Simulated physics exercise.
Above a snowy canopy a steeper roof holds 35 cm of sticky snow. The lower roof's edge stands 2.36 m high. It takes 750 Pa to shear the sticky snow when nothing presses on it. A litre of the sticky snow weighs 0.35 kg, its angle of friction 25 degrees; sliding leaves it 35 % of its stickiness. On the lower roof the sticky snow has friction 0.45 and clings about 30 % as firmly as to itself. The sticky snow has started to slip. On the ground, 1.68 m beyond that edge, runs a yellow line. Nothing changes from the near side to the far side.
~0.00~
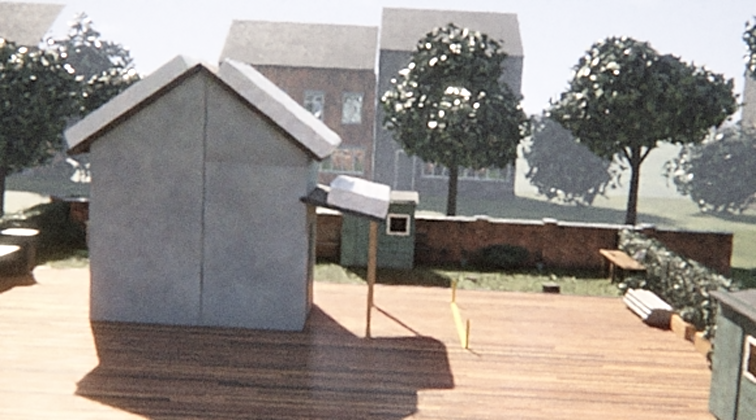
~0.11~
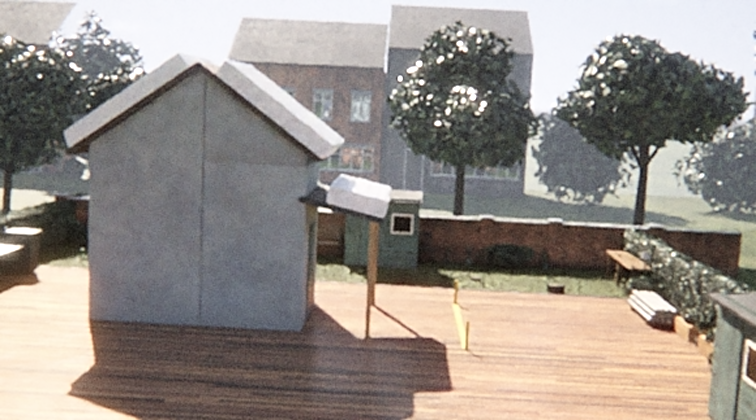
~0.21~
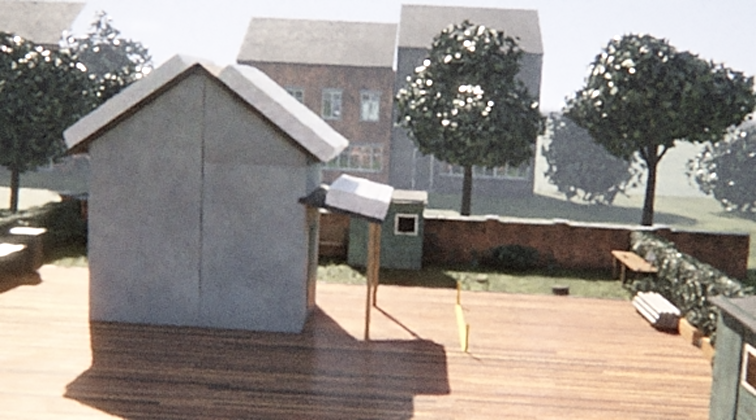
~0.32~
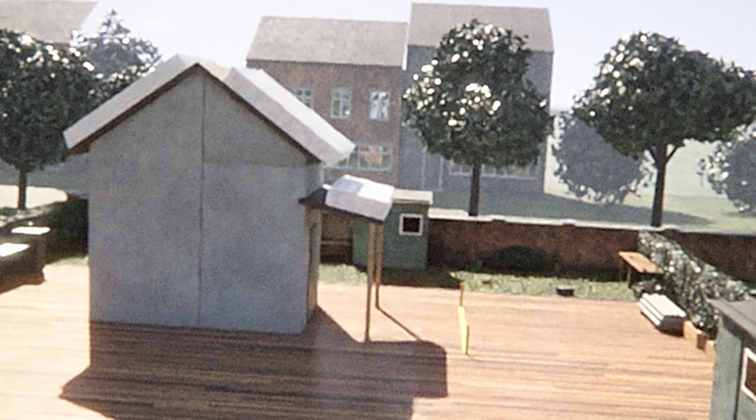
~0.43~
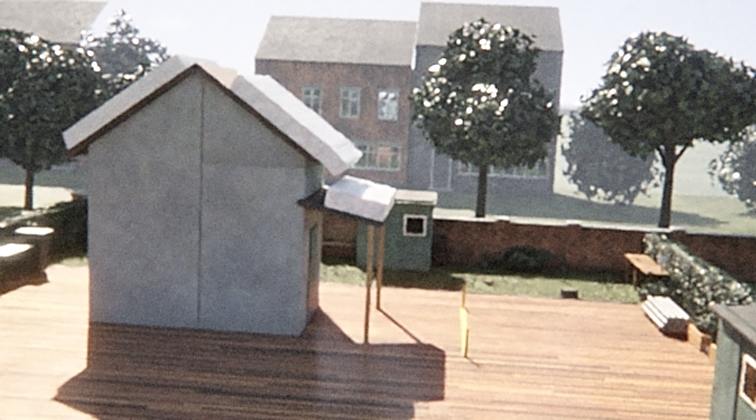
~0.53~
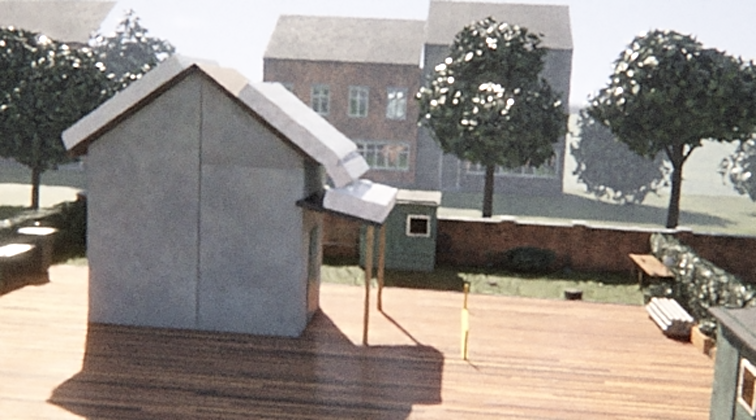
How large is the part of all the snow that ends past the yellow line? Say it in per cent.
It comes to some 45 %.
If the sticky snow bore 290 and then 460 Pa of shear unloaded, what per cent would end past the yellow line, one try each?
In turn about 50 %, 45 %.
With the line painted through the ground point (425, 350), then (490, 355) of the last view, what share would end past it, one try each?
In that order: 65 %, 35 %.
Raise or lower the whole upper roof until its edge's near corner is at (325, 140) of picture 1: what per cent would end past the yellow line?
Then about 50 %.
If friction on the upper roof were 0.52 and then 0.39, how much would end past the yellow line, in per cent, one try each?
In turn about 5 %, 20 %.
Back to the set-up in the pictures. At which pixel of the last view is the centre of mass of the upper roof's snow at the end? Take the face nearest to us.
Near (483, 336).
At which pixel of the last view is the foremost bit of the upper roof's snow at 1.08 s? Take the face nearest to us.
Near (416, 216).
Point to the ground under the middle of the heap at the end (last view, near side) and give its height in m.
Around (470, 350); it stands about 0.4 m.
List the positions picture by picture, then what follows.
Leading edge of the sticky snow at (323, 155), in the first picture.
Leading edge of the sticky snow at (323, 156), its middle shifted 2.6 cm, 1 % of it past the upper edge, in one piece, in the second picture.
Leading edge of the sticky snow at (326, 159), its middle shifted 10 cm, 4 % of it past the upper edge, in one piece, in the third picture.
Leading edge of the sticky snow at (331, 151), its middle shifted 23 cm, 9 % of it past the upper edge, in one piece, in the fourth picture.
Leading edge of the sticky snow at (337, 158), its middle shifted 42 cm, 17 % of it past the upper edge, in one piece, in the fifth picture.
Leading edge of the sticky snow at (345, 172), its middle shifted 65 cm, 26 % of it past the upper edge, cracking, in the sixth picture.
After 1.08 s, none is below the lower edge and 0 % is past the line.
After 1.72 s, 63 % is below the lower edge and 17 % is past the line.
After 2.36 s, 80 % is below the lower edge and 45 % is past the line.
After 3.00 s, 80 % is below the lower edge and 45 % is past the line.
After 3.10 s, at the end, 80 % is below the lower edge and 45 % is past the line.
